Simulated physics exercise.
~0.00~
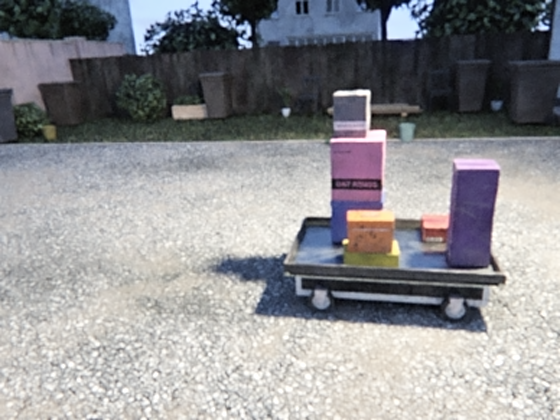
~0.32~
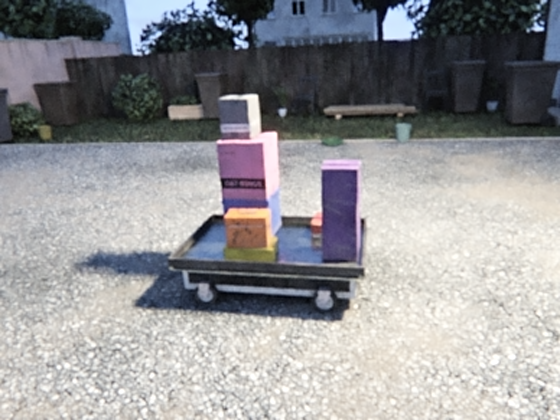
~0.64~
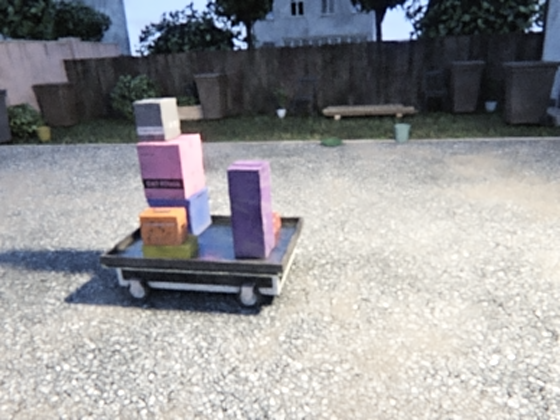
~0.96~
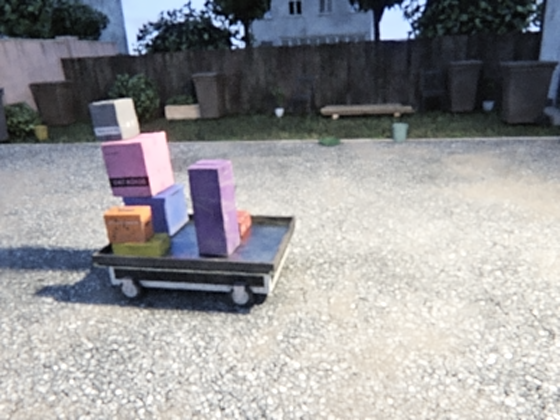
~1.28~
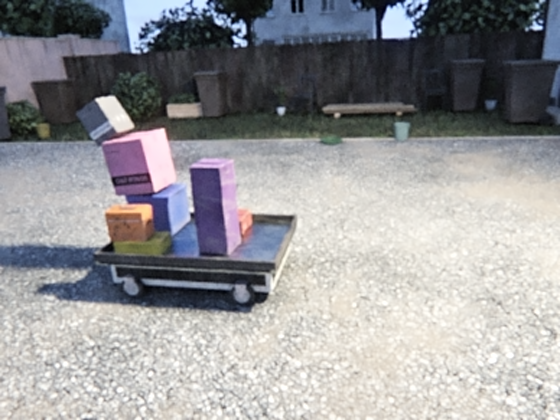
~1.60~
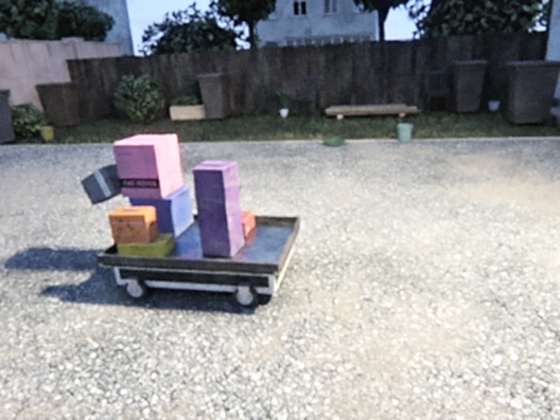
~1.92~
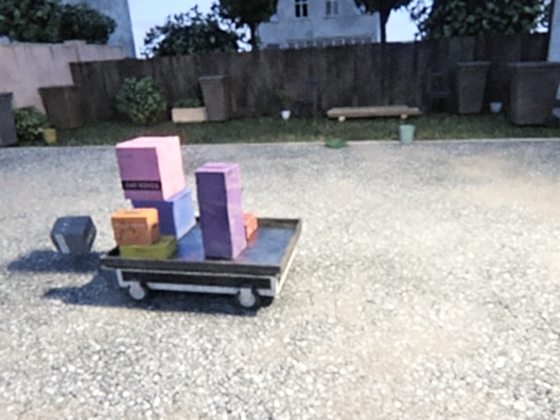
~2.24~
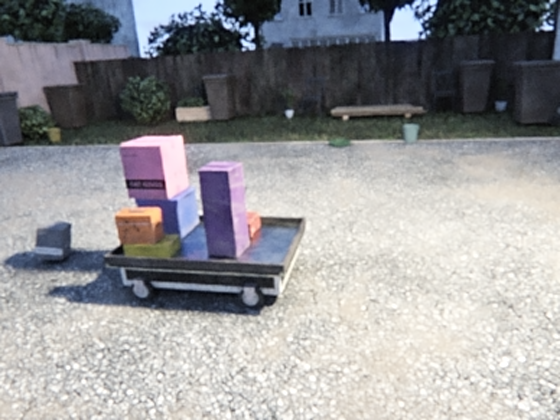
In a gravel yard by a dark fence, a low cart loaded with colourful boxes rolled left and stopped, and the small grey box atop the pink one tipped off the left side onto the ground, while the purple box and others stayed aboard.
